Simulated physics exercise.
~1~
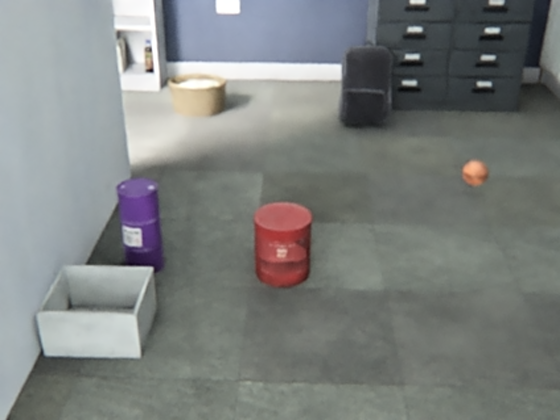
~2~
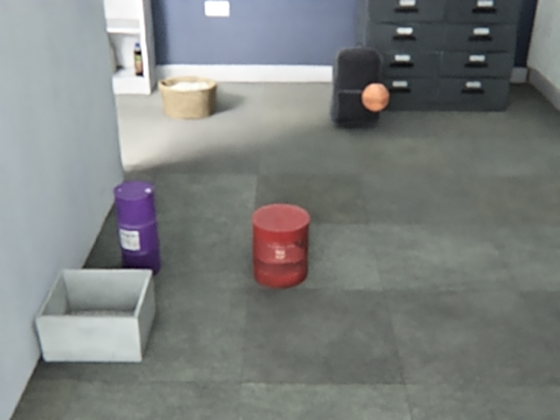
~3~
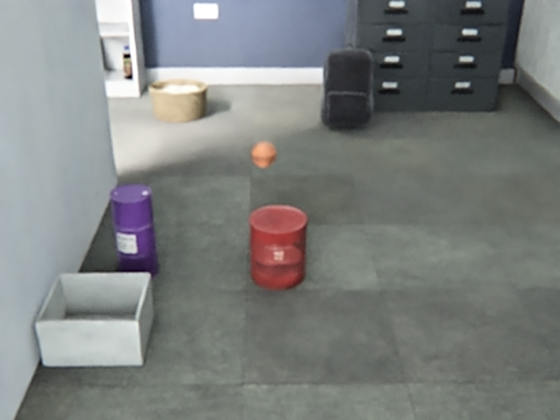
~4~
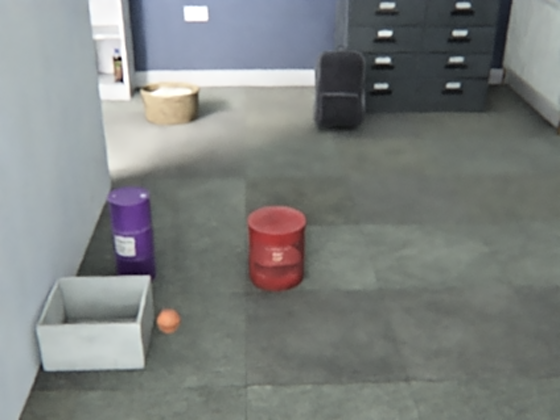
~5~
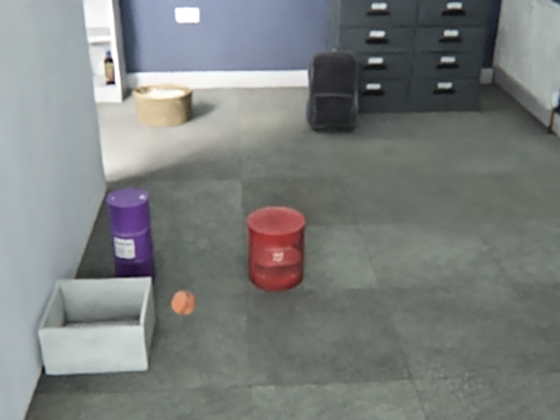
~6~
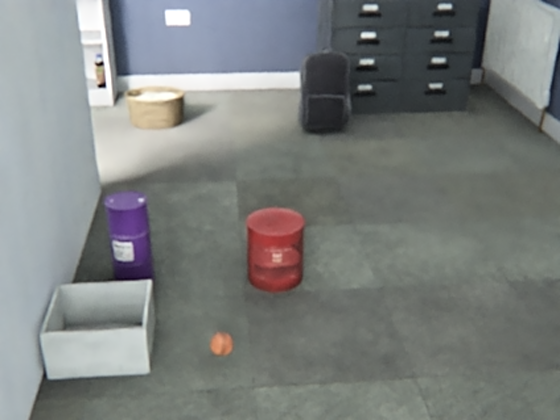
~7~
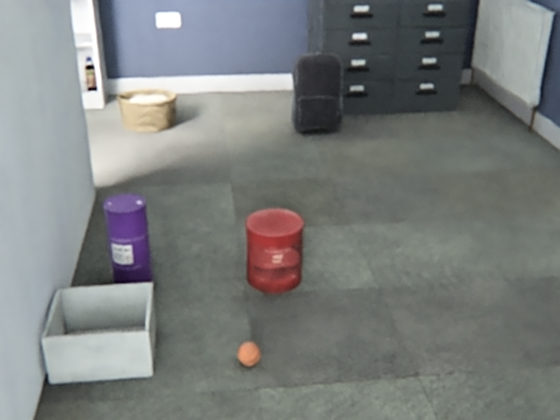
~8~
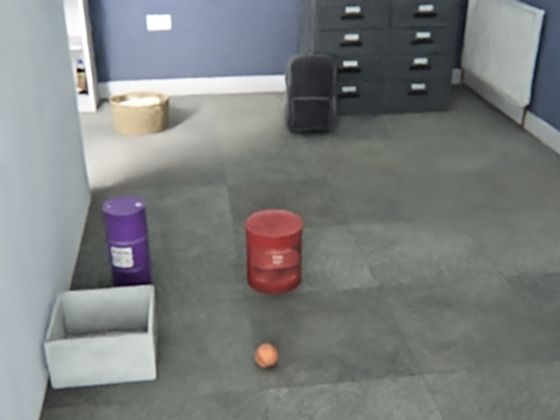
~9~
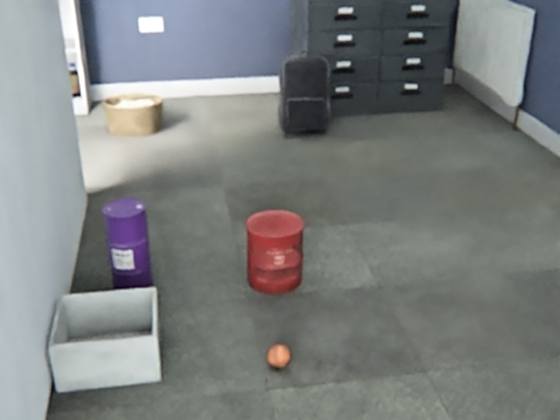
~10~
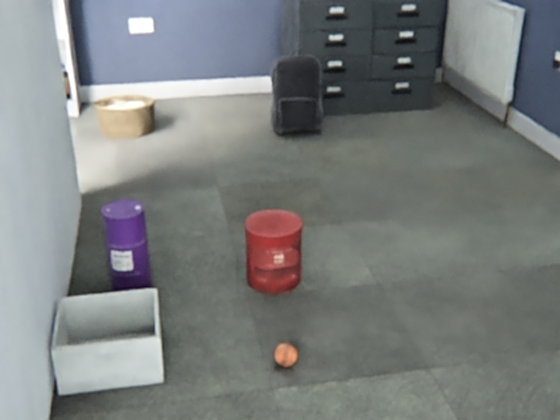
An orange ball flies left, bounces beside the open box, and rolls right, ending outside it.
